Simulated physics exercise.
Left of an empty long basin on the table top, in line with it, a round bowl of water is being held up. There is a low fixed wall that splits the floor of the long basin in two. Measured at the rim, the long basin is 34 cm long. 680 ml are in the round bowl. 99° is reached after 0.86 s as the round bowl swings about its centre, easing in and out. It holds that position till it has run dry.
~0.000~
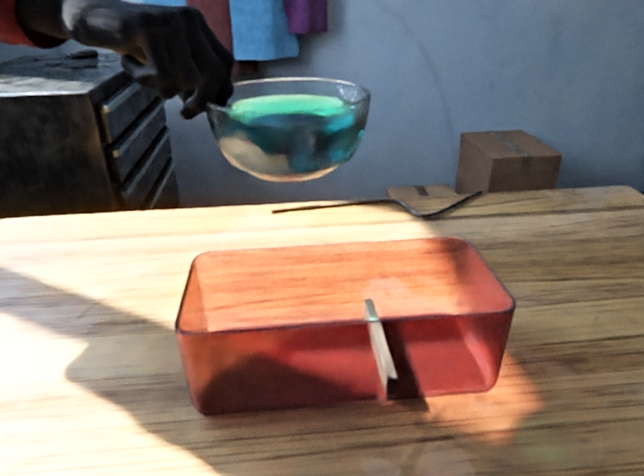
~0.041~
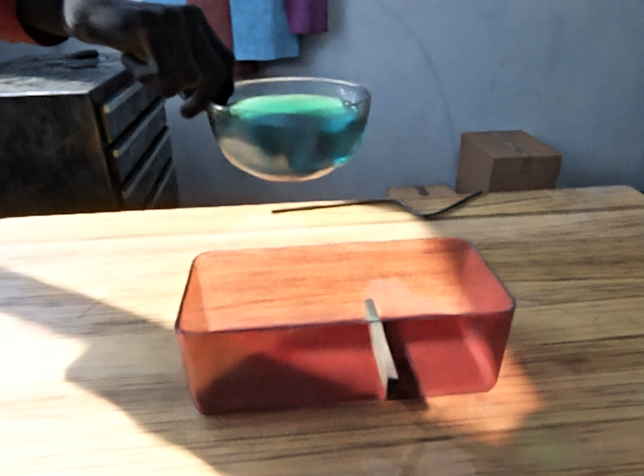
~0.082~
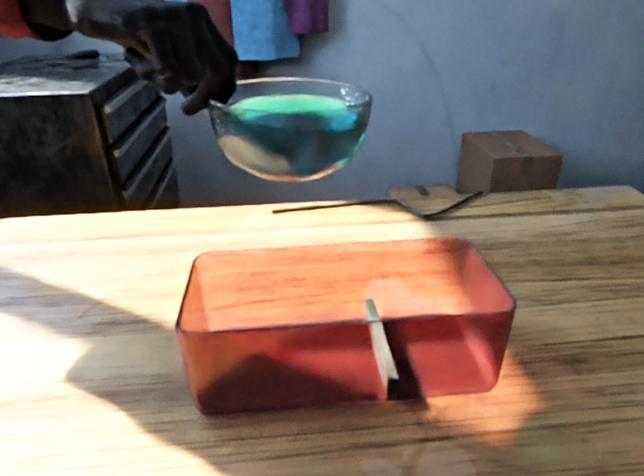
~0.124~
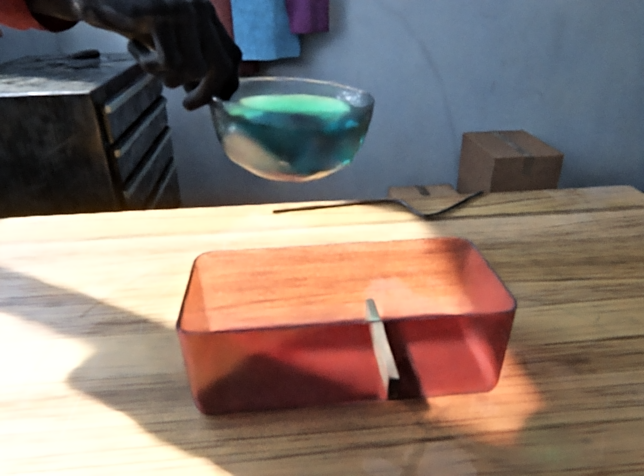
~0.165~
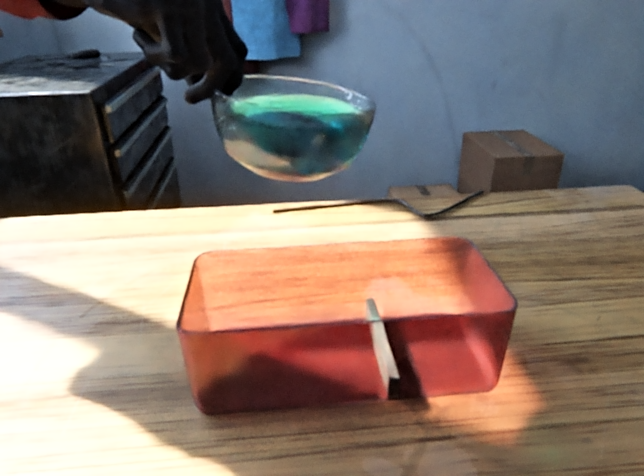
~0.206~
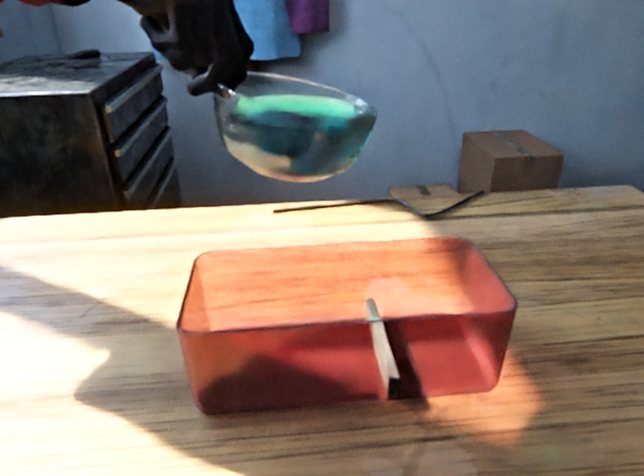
On a wooden table sat an empty reddish basin, and above it a dark hand held up a clear round bowl of blue-green water, slowly tilting it slightly down to the right.
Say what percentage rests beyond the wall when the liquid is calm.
Roughly 70 per cent rests beyond the wall.
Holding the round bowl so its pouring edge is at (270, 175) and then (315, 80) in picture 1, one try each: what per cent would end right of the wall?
15 and 50 %.
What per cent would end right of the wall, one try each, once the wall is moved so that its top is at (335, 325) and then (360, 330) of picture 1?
Roughly 95 per cent, then 90 per cent.
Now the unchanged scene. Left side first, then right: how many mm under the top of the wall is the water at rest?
Left about 22 mm, while the right is about 2 mm.
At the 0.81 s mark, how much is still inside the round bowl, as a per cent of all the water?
Around 4 in a hundred.
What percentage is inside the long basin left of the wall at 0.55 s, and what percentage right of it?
About 0 % left, 10 % right.
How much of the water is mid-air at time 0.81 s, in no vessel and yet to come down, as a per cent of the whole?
Estimate: Around 14 per cent.
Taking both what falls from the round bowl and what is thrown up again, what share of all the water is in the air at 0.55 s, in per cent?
Share: Roughly 46 per cent.
By 0.55 s the tilt is 71° and 44 per cent is still to pour, 0 is left of the wall and 10 right of it.
By 0.81 s the tilt is 98° and 4 per cent is still to pour, 10 is left of the wall and 72 right of it.
By 1.07 s the tilt is 99° and 0 per cent is still to pour, 23 is left of the wall and 75 right of it.
By 1.36 s the tilt is 99° and 0 per cent is still to pour, 28 is left of the wall and 70 right of it.
At rest 29 per cent lies left of the wall, 70 right of it and 2 outside.
